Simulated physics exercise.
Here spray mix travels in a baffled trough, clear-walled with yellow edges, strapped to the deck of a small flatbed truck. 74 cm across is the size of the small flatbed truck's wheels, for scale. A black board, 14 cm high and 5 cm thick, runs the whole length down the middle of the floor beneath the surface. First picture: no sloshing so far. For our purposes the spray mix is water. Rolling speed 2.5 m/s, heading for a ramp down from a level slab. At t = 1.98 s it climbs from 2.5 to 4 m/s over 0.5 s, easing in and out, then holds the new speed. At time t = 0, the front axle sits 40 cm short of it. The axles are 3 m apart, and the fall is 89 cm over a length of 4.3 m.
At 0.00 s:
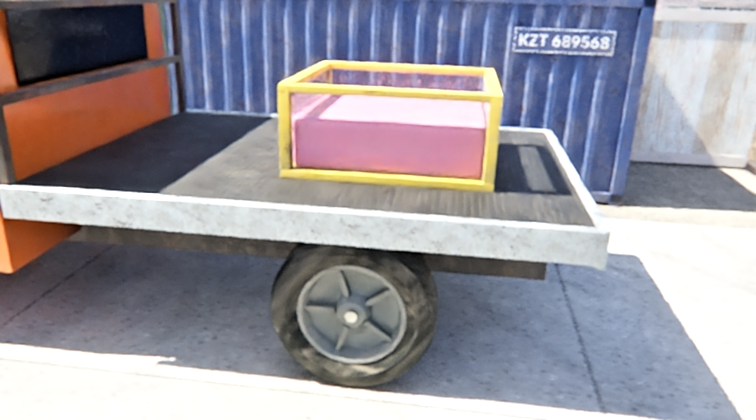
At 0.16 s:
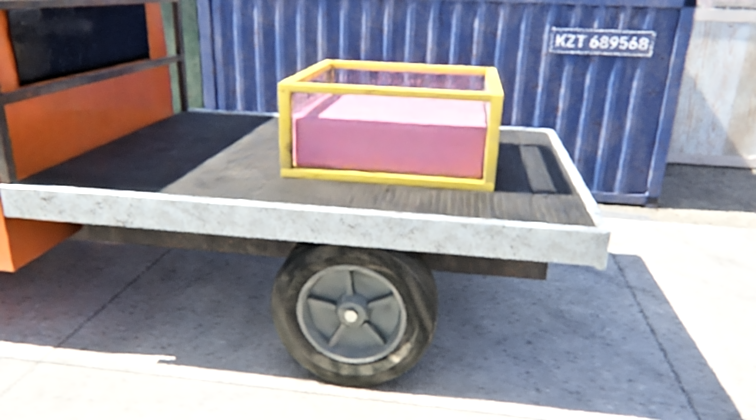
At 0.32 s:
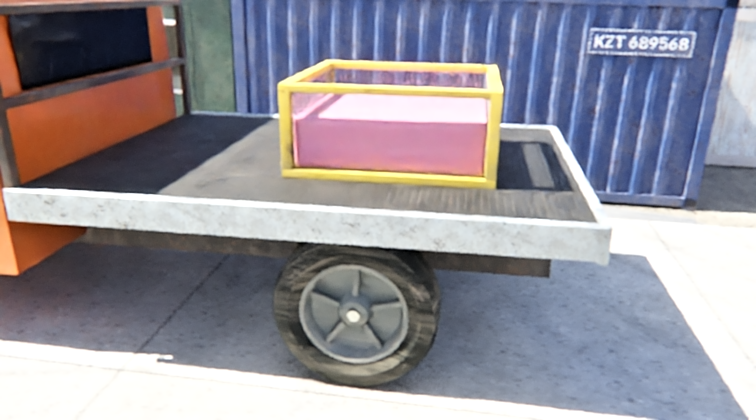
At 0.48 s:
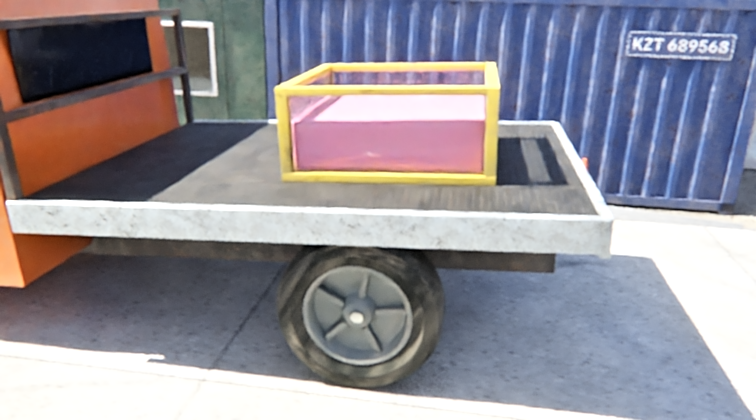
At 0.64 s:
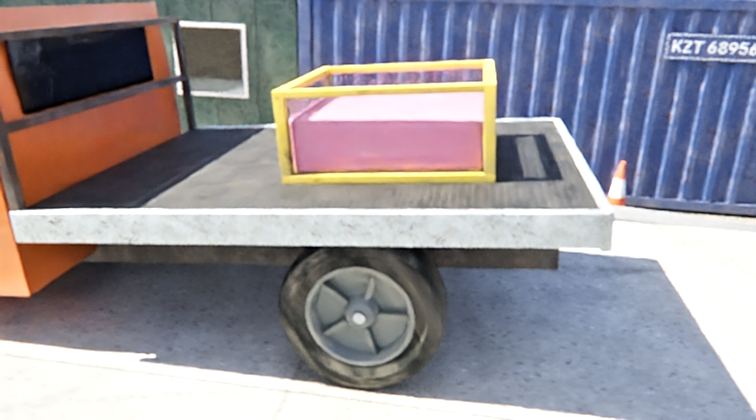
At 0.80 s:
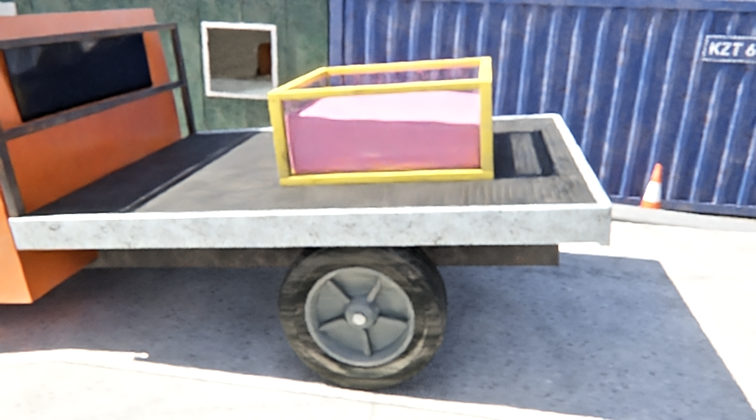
Orange flatbed vehicle carrying a yellow-edged clear trough of pink liquid rolls left past a blue container, its bed tilting slightly nose down.
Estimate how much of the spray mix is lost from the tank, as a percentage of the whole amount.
Roughly 8 % of it is lost.
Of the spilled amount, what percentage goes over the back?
I'd put it at about 50 percent of what spills.
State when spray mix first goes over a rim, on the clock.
It first spills at close to 2.8 s.
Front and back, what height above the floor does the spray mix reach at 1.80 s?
It reads roughly 34 cm up front and 16 cm at the back.
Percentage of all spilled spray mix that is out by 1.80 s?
I'd say somewhere near 0 per cent.
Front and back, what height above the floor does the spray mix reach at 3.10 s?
Some 46 cm in front and some 18 cm behind.
Then, 1.80 s in, the surface is 35 cm up at the front and 16 cm at the back; nothing has left.
Then, 3.10 s in, the surface is 46 cm up at the front and 19 cm at the back; 2 per cent is out, over the back.
Then, 4.60 s in, the surface is 37 cm up at the front and 16 cm at the back; 8 per cent is out, over the back and the front.
Then, 7.01 s in, 8 per cent is out, over the back and the front, 16 of 185 litres.
